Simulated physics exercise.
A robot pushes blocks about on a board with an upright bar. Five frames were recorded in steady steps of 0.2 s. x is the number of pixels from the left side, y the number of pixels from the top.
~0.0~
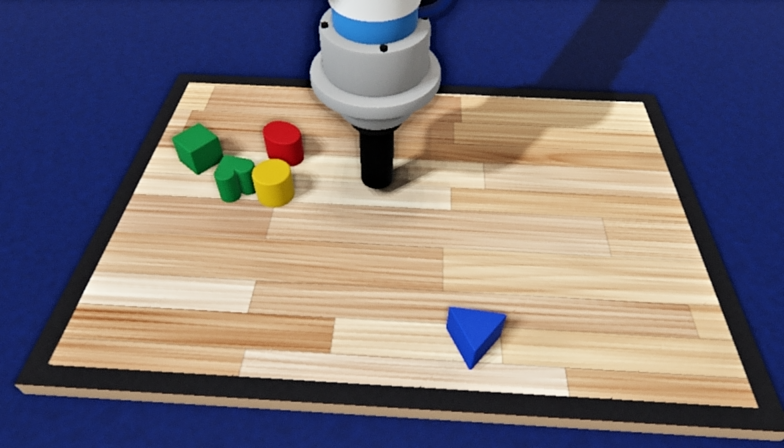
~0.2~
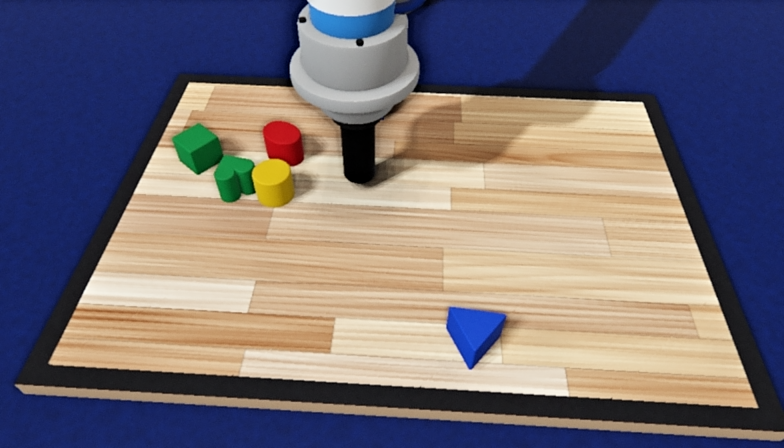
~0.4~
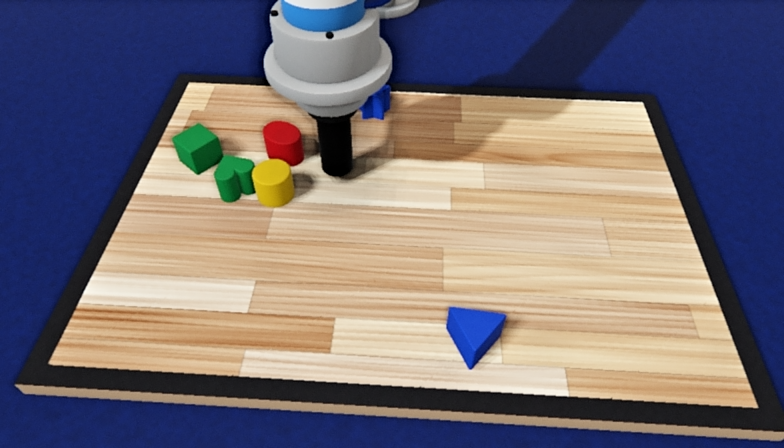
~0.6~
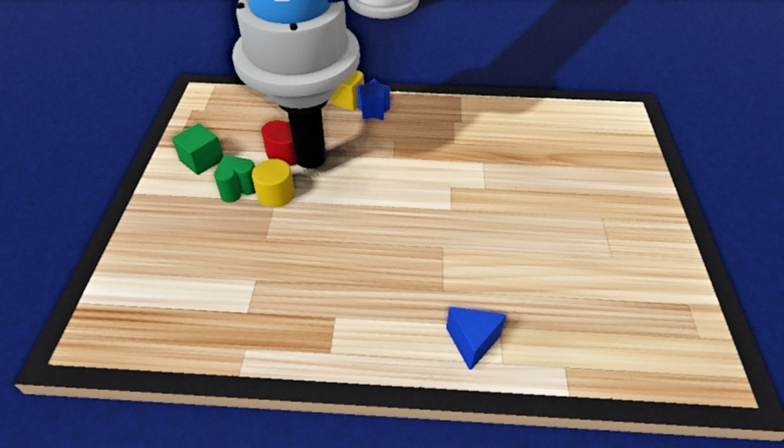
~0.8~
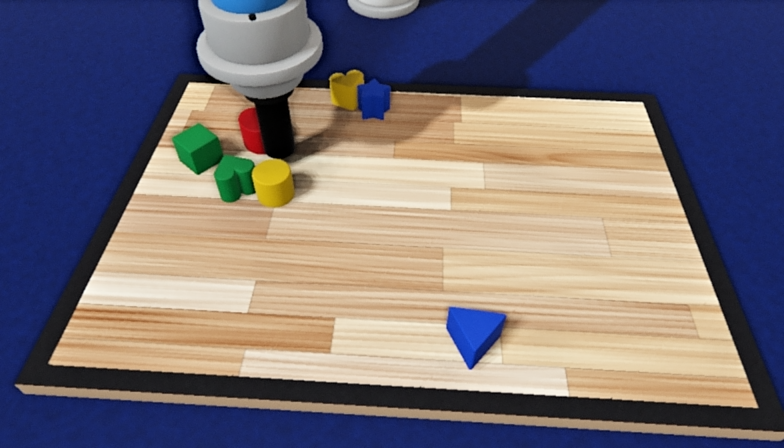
On a wooden board, a robot's upright black bar slid left past the blue pieces at the back and nudged the red block left and slightly backward, while the other blocks stayed still.
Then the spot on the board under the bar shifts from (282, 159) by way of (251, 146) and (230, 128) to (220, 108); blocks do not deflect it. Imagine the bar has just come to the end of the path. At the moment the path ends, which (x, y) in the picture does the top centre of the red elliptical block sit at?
Close to (231, 69).
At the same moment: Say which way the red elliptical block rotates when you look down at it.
It twists clockwise.
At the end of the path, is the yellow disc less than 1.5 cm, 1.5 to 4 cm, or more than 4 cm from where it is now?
It goes hardly anywhere, under 1.5 cm.
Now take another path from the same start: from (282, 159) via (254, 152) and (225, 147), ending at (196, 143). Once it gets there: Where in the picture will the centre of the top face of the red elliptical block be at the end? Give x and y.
Its top face will be centred at roughly (226, 102).
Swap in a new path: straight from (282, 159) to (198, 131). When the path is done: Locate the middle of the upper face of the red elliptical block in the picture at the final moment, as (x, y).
It will end up at (223, 93).
On the path given first. One third of the way, bar at (248, 137); red elliptical block at (234, 103), turned 30° clockwise.
Two thirds of the way, bar at (227, 119); red elliptical block at (227, 85), turned 70° clockwise.
At the end, bar at (218, 98); green square still; red elliptical block at (231, 69), turned 125° clockwise; yellow disc still.
